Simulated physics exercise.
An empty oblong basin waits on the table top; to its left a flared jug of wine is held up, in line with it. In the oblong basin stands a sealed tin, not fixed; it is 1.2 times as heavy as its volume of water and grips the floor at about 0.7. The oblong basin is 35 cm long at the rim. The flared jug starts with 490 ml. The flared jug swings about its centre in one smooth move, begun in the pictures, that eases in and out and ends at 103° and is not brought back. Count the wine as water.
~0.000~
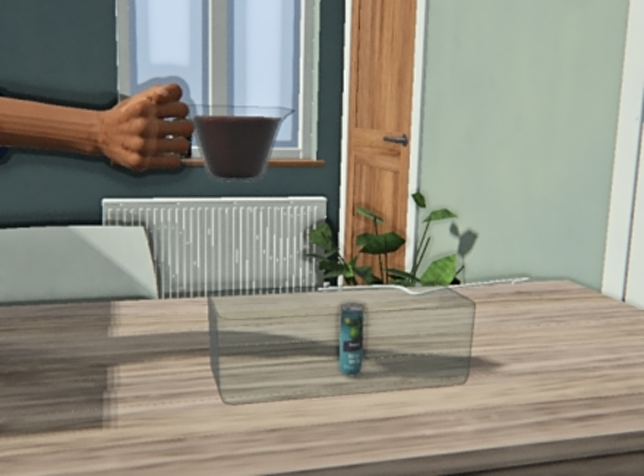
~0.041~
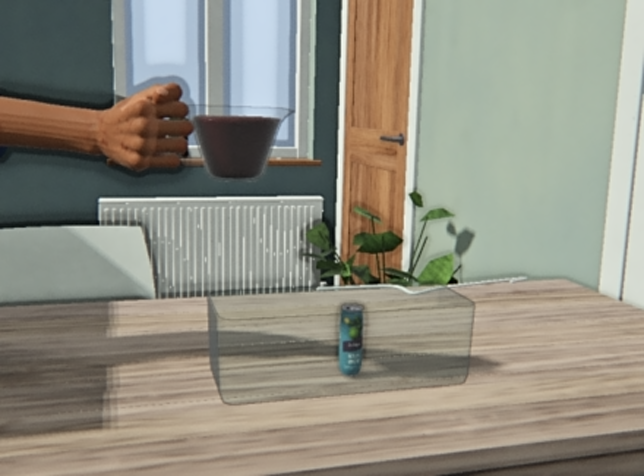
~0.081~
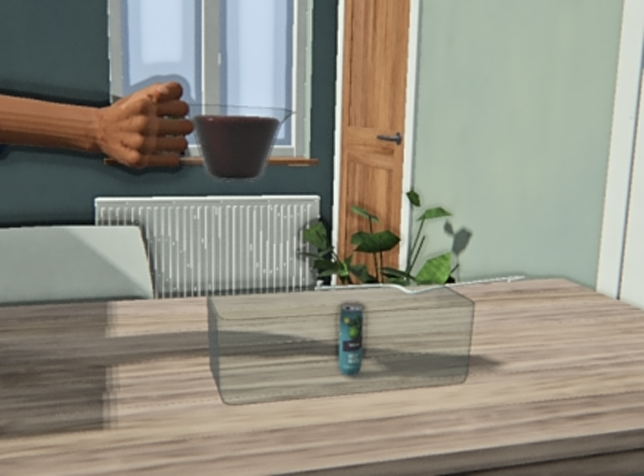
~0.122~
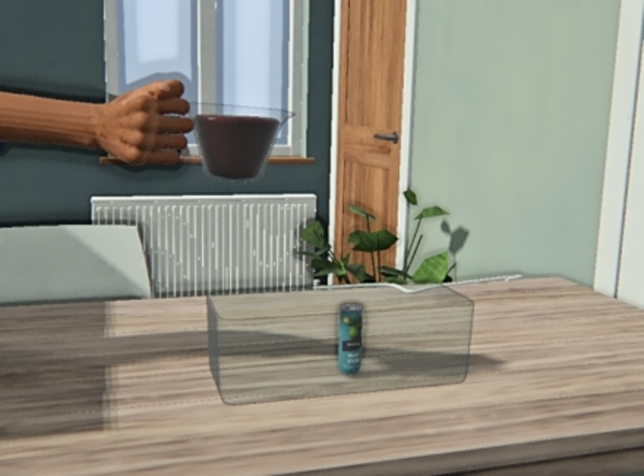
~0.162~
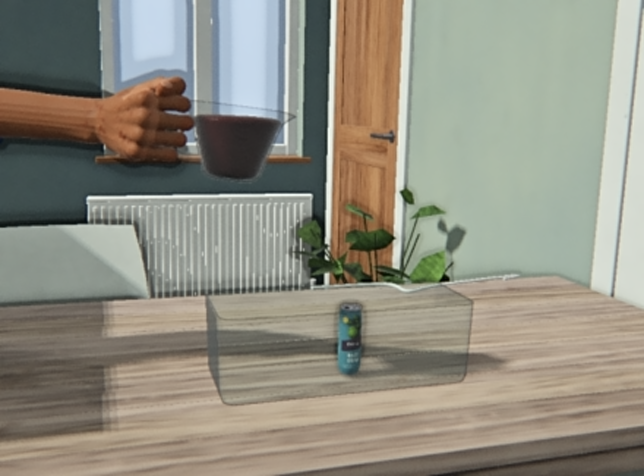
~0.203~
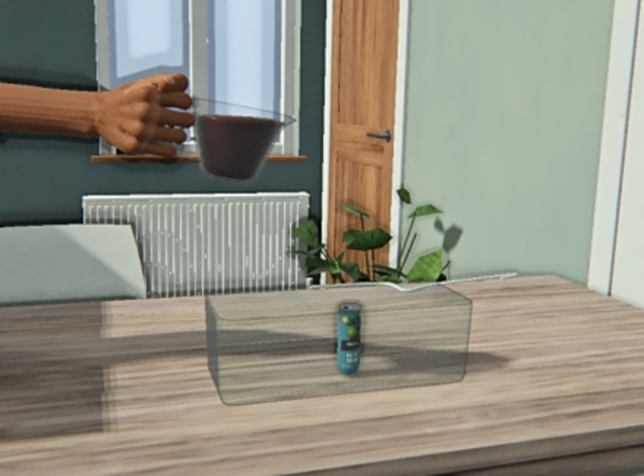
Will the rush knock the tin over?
The tin falls.
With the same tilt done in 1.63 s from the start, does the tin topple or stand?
The tin stays up.
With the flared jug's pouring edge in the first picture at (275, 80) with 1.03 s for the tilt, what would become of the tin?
Then it topples.
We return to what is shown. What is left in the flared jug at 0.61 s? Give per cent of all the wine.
About 60 per cent.
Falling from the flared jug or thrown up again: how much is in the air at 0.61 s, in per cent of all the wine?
About 32 per cent.
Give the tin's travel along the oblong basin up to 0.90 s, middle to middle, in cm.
Some 2 cm.
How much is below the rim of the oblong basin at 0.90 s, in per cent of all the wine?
About 74 per cent.
Then, 0.61 s in, the tilt is 64° and 60 per cent is still to pour; the tin stands where it began.
Then, 0.90 s in, the tilt is 98° and 6 per cent is still to pour; the tin stands 2 cm from where it began.
Then, 1.21 s in, the tilt is 103° and 0 per cent is still to pour; the tin lies on its side.
Then, 1.55 s in, the tilt is 103° and 0 per cent is still to pour; the tin lies on its side.
Finally, the tin lies on its side.
